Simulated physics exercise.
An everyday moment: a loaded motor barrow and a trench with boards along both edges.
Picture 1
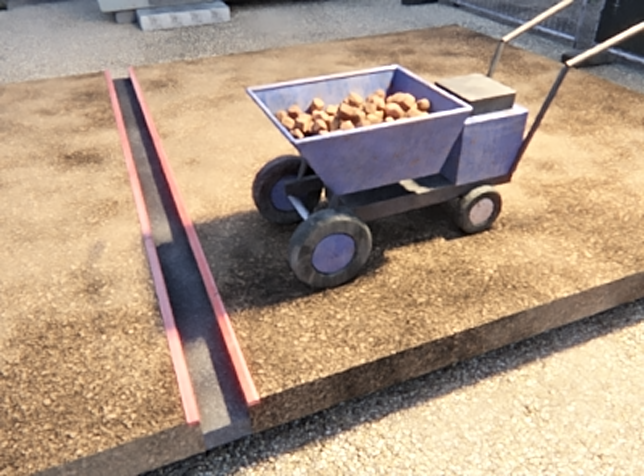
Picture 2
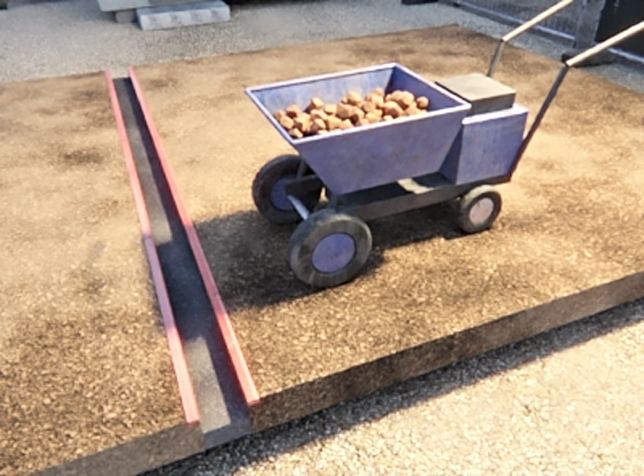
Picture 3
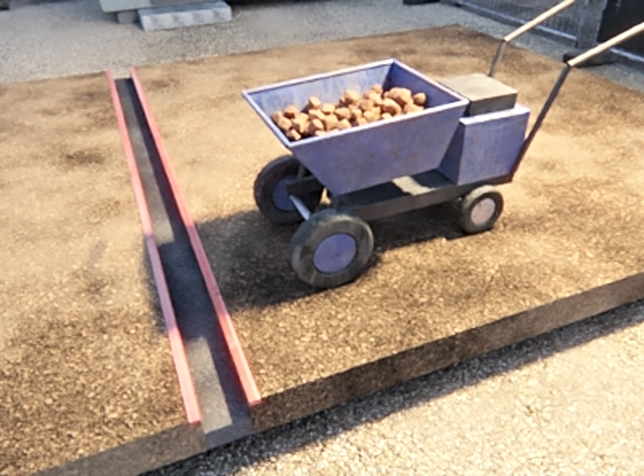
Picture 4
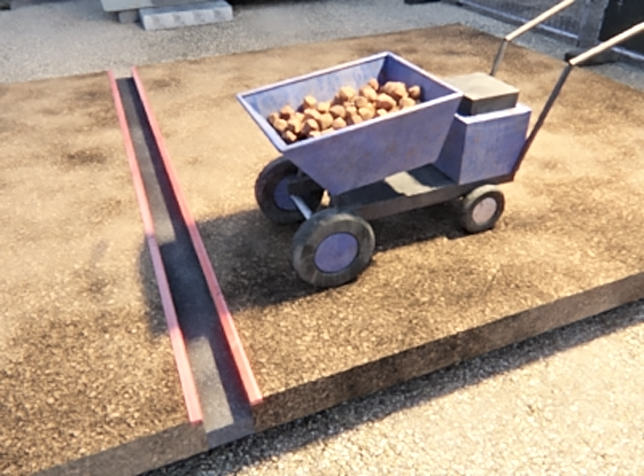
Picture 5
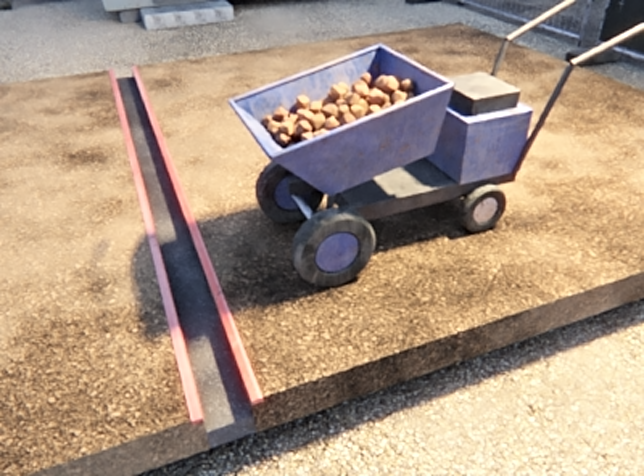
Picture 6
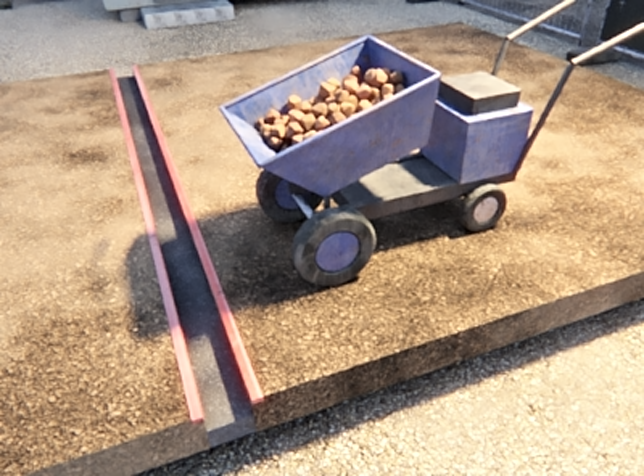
The blue skip of a small wheeled barrow, loaded with brown clods, sits level at first, then gradually tilts forward to the left, its rear rising, while the wheels stay still beside a narrow trench edged with red boards.
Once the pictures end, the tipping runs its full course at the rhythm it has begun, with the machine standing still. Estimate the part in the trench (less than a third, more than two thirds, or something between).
It catches between a third and two thirds.
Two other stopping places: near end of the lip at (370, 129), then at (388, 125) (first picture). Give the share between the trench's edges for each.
First some 30, then 20 per cent.
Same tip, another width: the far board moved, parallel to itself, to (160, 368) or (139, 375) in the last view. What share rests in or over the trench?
Roughly 70 per cent, and 90 per cent.
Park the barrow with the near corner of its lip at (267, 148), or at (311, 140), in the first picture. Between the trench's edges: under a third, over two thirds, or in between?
The first try: Under a third. The second: In the middle band.
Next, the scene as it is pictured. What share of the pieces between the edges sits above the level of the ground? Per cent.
It comes to 50 per cent or so.
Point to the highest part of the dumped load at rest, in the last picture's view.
Near (161, 264).
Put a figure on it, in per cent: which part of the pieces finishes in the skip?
It comes to 5 per cent or so.
Soon after the last picture, skip tipped steeply; all in the skip.
A little later, skip tipped right over; most in the skip; a small part in or heaped over the trench; a small part beyond it; a stray few falling.
Later still, skip tipped right over; about a quarter in the skip; about a third in or heaped over the trench; about half beyond it.
By the end, skip tipped right over; a stray few in the skip; a stray few short of the trench; about half in or heaped over the trench; about half beyond it.
